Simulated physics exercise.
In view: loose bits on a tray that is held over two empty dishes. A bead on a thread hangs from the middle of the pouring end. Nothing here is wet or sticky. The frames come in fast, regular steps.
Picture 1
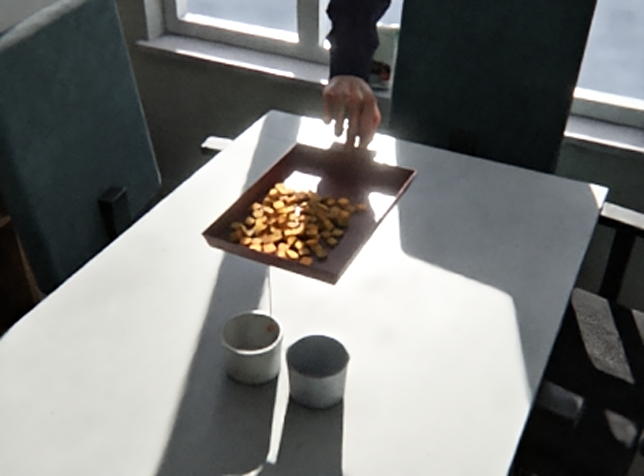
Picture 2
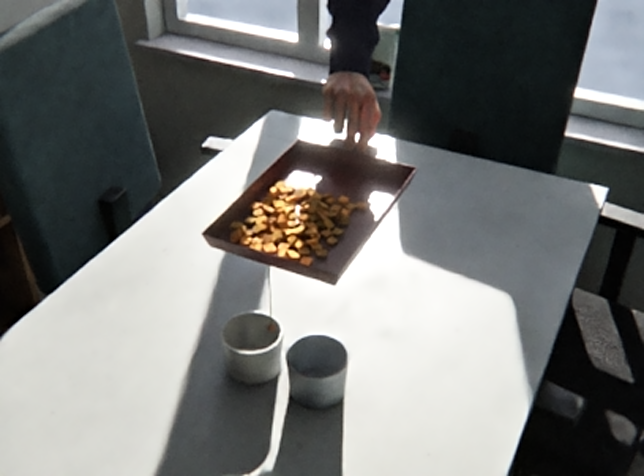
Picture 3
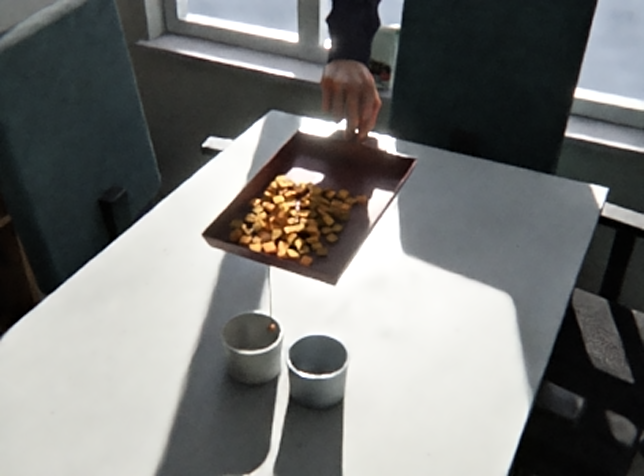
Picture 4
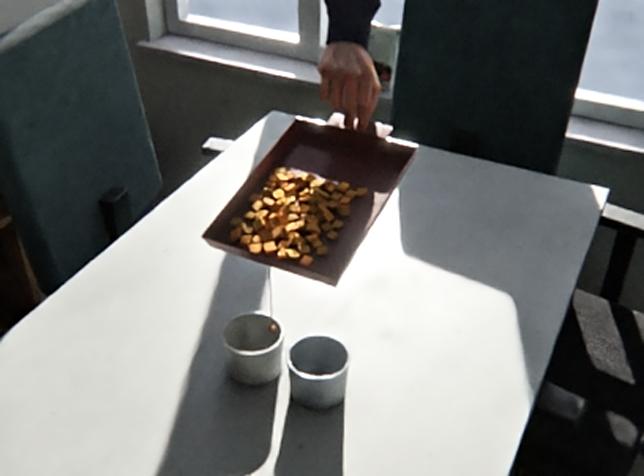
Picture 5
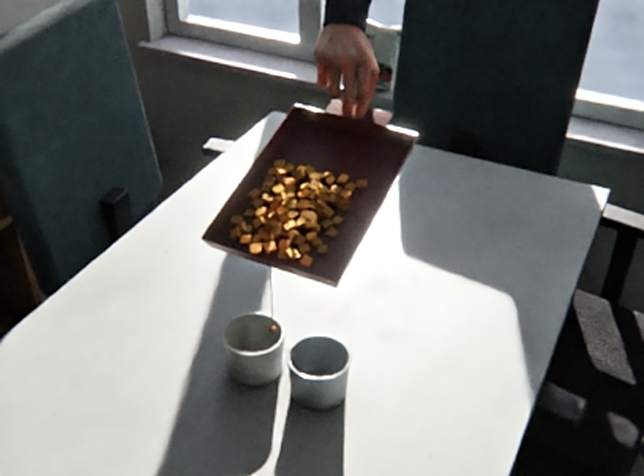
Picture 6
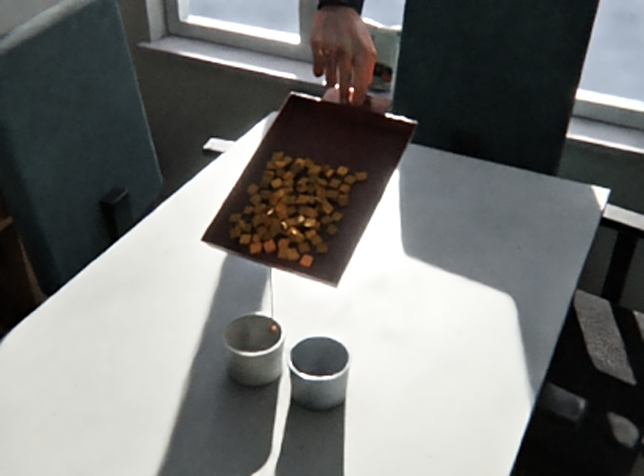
At a white table by a sunlit window, a hand holds the far edge of a dark tray of small golden-brown pieces above two small round dishes. The hand gradually raises that edge, tilting the tray more steeply toward the dishes, while the pieces stay clustered on its surface.
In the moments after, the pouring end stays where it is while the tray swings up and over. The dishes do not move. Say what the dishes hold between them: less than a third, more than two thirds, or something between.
They take less than a third between them.
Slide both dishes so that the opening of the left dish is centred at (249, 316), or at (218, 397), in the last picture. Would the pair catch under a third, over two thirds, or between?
First under a third, then under a third.
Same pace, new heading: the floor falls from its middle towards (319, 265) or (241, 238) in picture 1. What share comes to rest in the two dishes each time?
The first gives 70 %, the second 10 %.
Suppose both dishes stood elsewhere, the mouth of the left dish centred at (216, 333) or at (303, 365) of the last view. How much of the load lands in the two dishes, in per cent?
About 40 and 30 per cent.
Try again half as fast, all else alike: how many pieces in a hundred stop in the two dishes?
Some 0 per cent.
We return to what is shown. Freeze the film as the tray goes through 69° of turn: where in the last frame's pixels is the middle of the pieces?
Close to (271, 252).
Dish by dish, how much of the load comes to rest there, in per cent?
About: Left dish 0, right dish 10 per cent.
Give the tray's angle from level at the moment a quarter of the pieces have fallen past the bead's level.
Roughly 100°.
Shortly afterwards, tray tipped steeply; all but a few on the tray; only a few in the air.
Next, tray tipped past a quarter turn; a little on the tray; only a few in the right dish; only a few in the left dish; near a third outside both; near half in the air.
Some moments later, tray tipped past a quarter turn; a little in the right dish; only a few in the left dish; all but a few outside both.
In the end, tray tipped past a quarter turn; a little in the right dish; only a few in the left dish; all but a few outside both.
